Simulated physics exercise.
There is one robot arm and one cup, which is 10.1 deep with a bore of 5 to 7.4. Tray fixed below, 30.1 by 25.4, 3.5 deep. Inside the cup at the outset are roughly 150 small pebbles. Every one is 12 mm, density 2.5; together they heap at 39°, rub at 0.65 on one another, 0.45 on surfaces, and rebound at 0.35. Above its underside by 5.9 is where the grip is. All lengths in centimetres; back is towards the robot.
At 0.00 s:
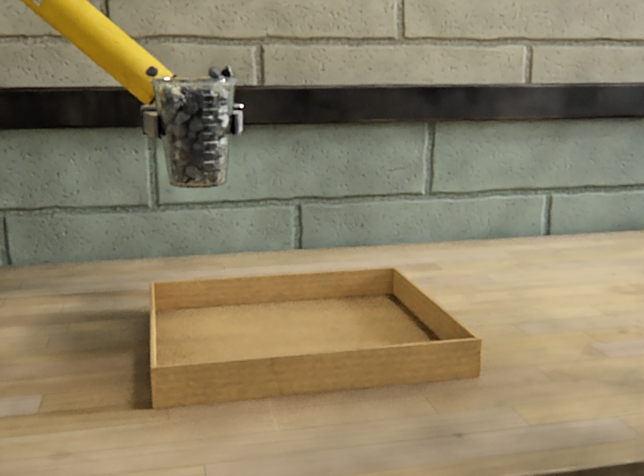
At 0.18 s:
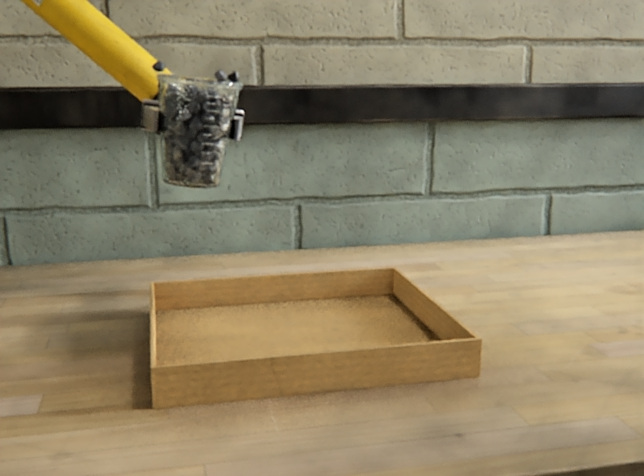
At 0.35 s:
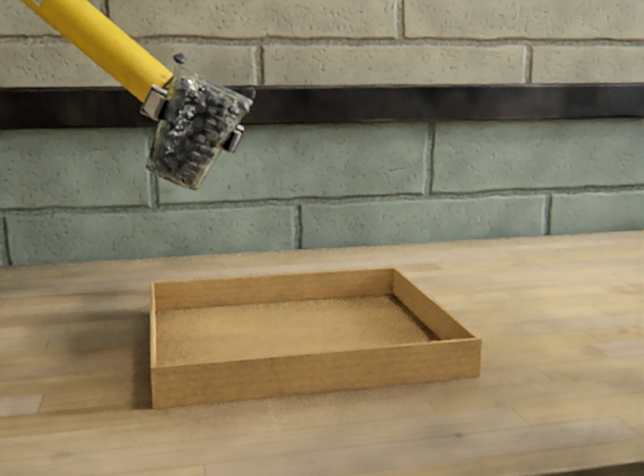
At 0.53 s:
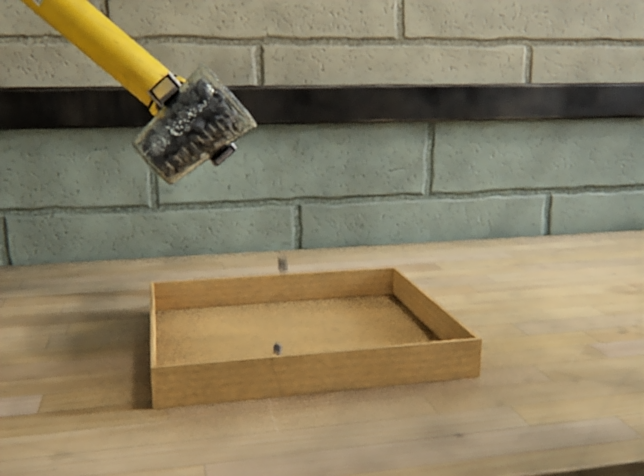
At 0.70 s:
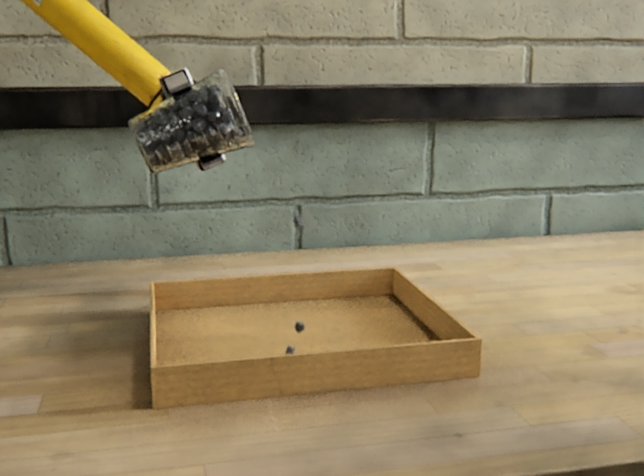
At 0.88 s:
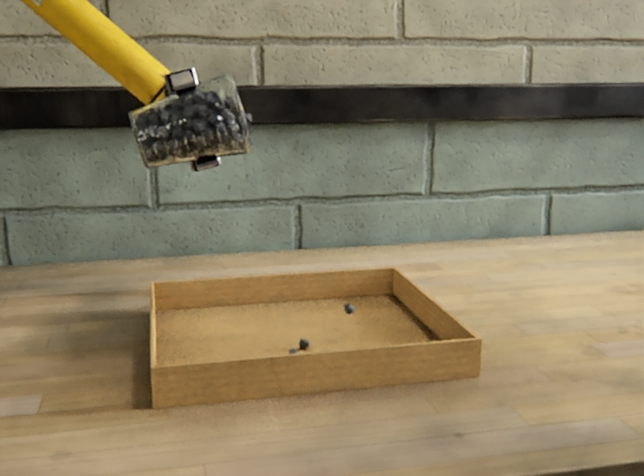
On a wooden tabletop before a painted block wall, a yellow robot arm holds a clear cup full of dark pebbles upright above a shallow, empty tray. The arm tilts the cup to the right until it lies nearly on its side, and three pebbles drop into the tray.
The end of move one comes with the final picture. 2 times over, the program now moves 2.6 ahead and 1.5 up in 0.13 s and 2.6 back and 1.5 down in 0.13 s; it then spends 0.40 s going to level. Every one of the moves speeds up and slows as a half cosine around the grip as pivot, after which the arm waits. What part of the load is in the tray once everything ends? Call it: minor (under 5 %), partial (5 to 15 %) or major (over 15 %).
My call is major.
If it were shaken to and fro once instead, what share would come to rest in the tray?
25 per cent.
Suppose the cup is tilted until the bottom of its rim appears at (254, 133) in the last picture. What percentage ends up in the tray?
I'd put it at roughly 15 %.
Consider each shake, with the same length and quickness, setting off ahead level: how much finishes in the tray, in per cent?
You'd expect near 30 percent of it there.
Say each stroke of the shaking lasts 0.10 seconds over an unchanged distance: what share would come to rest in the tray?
In that case it would be near 65 percent.
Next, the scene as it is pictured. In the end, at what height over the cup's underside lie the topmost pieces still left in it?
About 9.0 cm.
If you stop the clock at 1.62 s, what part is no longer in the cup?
About 35 per cent.
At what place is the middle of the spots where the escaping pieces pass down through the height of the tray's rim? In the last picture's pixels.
They come down centred close to (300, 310).
By 1.25 s, tilted 76° forward, highest piece 26 above the table; 117 in the cup, 30 in the tray, 6 in flight or on a rim.
By 1.62 s, tilted 33° forward, highest piece 27 above the table; 99 in the cup, 52 in the tray, 2 in flight or on a rim.
By 2.00 s, level, highest piece 26 above the table; 99 in the cup, 54 in the tray.
By 3.05 s, level, highest piece 26 above the table; 99 in the cup, 54 in the tray.
Final count, 99 in the cup, 54 in the tray. That is 35 % in the tray.
